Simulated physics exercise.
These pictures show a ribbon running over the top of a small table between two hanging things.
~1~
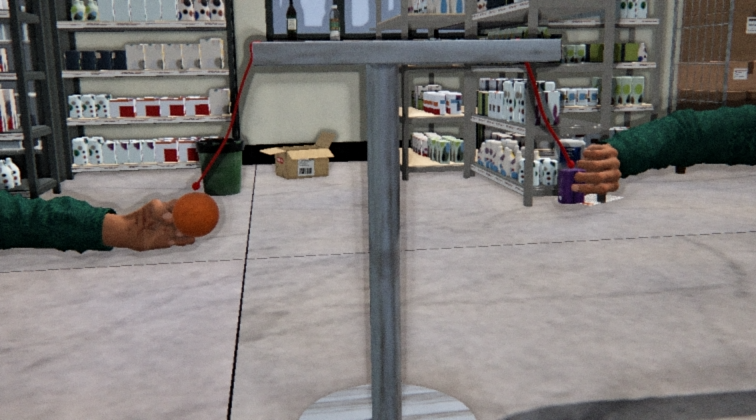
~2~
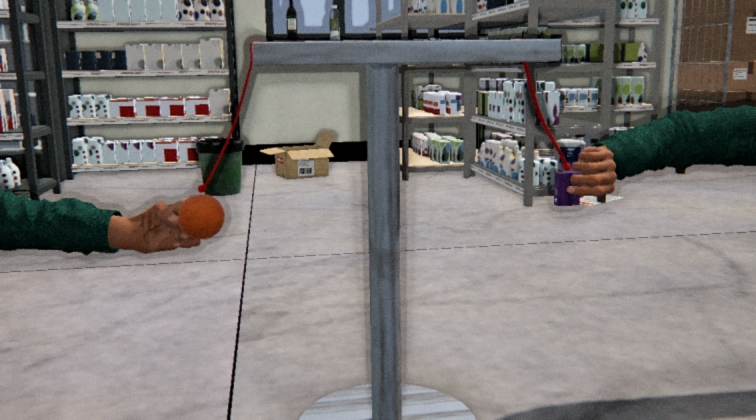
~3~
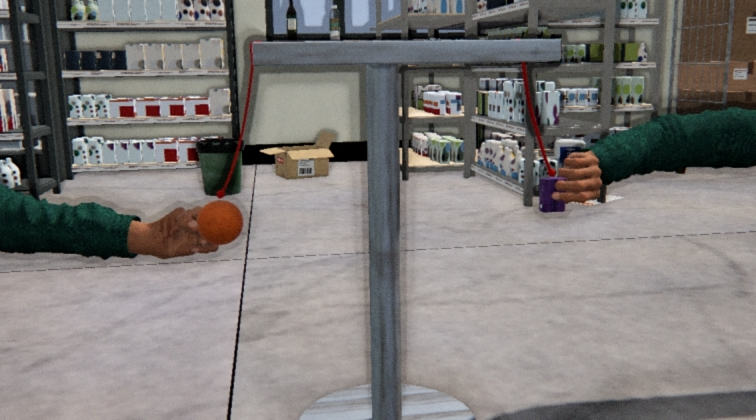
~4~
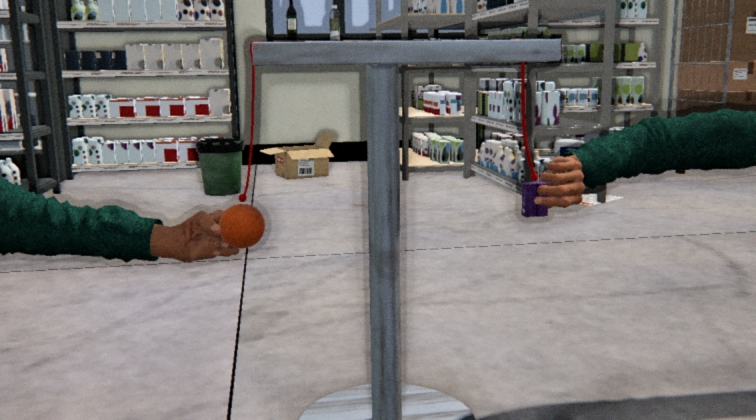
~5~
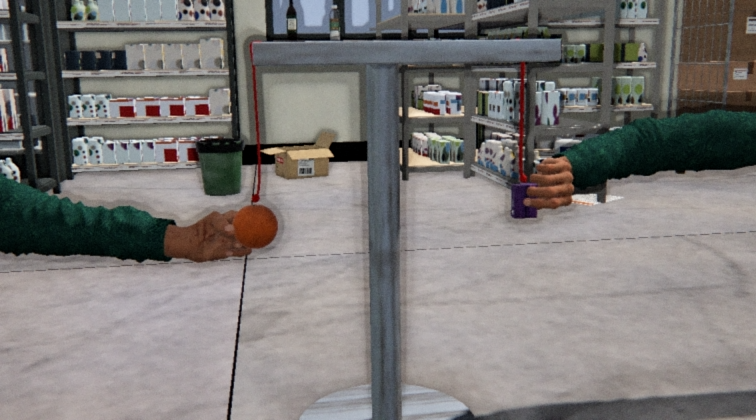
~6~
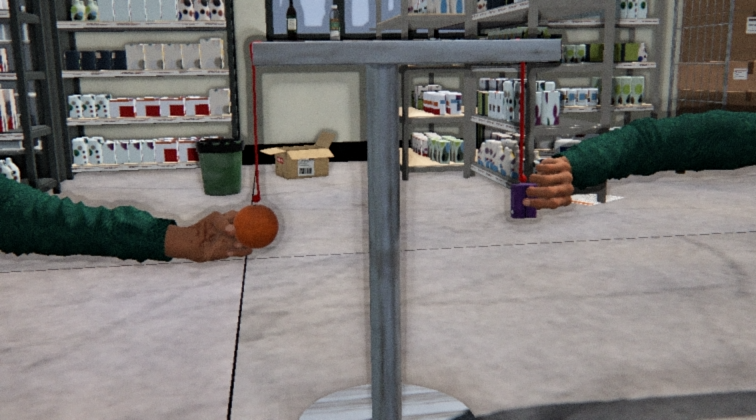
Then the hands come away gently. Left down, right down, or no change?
Outcome: The ribbon goes down on the left.
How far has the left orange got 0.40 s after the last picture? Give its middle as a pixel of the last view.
Close to (267, 349).
Then, 0.40 s after the last picture, left orange lower near (267, 349); right matchbox pulled up onto the top.
Then, 0.72 s after the last picture, left orange down on the floor; right matchbox higher near (122, 104).
At rest, left orange down on the floor; right matchbox down on the floor. The ribbon sinks on the left side.
